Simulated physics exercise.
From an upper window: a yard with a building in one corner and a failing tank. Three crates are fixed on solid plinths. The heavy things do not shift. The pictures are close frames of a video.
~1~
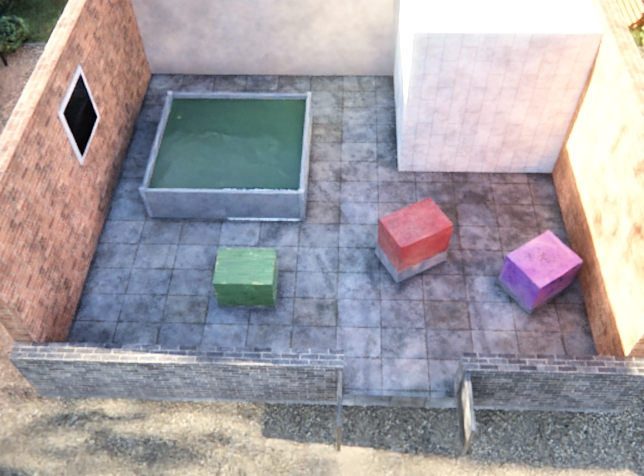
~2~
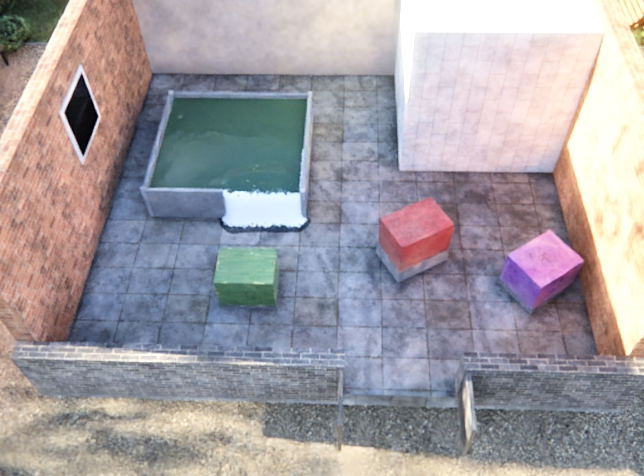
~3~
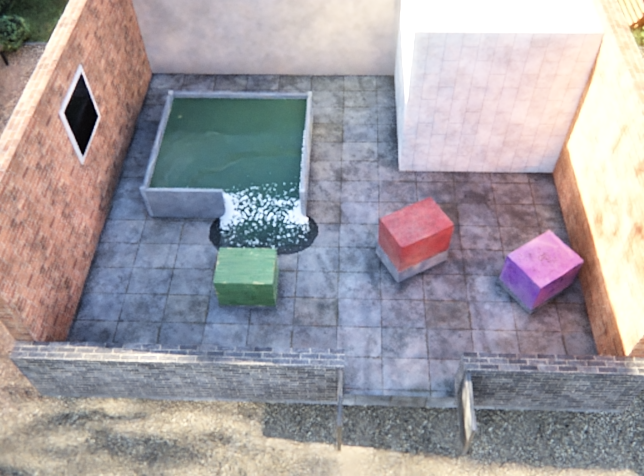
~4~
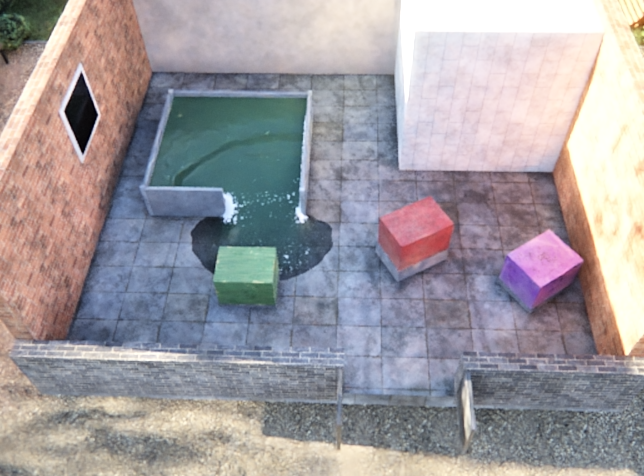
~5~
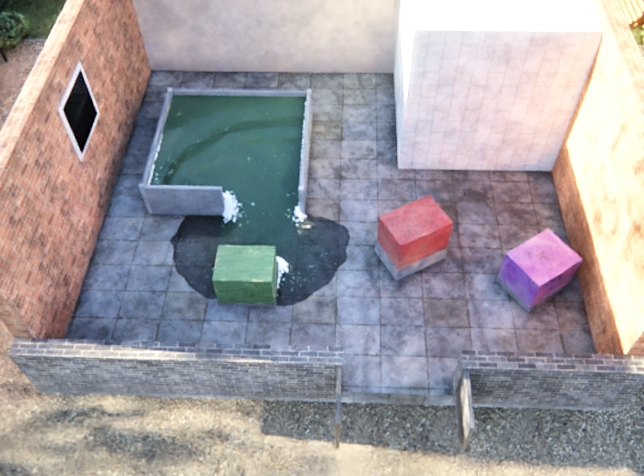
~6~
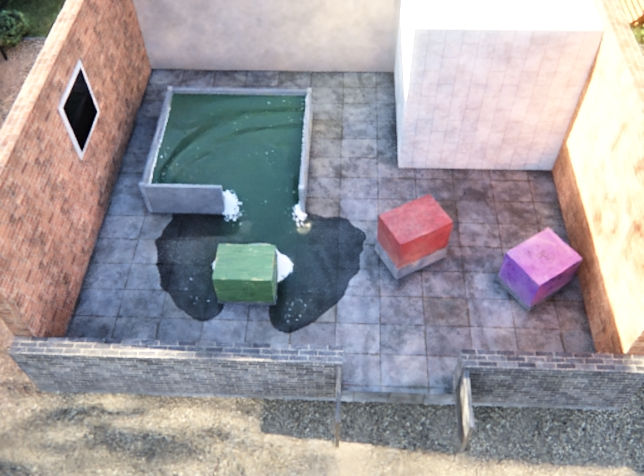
A walled yard with a tank of green water, its front giving way and water spreading across paving around a green block.
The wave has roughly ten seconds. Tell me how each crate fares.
The red crate keeps dry; the purple crate is soaked; the green crate is soaked.
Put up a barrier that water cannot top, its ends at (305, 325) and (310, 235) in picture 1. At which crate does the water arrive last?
I say the purple crate.
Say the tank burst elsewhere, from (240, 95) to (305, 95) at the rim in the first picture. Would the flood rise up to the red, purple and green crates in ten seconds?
Then: Red crate is safe; purple crate is safe; green crate is soaked.
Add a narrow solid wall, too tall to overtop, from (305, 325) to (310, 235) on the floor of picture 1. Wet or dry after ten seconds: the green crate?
Then: Green is wetted.
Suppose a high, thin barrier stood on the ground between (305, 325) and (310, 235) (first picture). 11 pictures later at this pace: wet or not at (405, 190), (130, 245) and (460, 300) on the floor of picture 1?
One after the other: Flooded, awash, clear.
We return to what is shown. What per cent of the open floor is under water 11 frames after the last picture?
Roughly 40 per cent.
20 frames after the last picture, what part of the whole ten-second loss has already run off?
I make it 35 per cent.
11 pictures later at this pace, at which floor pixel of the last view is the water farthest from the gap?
I would point to (530, 378).
A moment on, water covers 20 % of the floor; the red crate water round its plinth, the purple crate not reached, the green crate water round its plinth.
Next, water covers 40 % of the floor; the red crate water round its plinth, the purple crate water round its plinth, the green crate water round its plinth.
Then, water covers 55 % of the floor; the red crate water round its plinth, the purple crate water round its plinth, the green crate water round its plinth.
Later, water covers 70 % of the floor; the red crate water round its plinth, the purple crate water round its plinth, the green crate water round its plinth.
In the end, water covers 95 % of the floor; the red crate stayed above the water, the purple crate was topped, the green crate was topped.
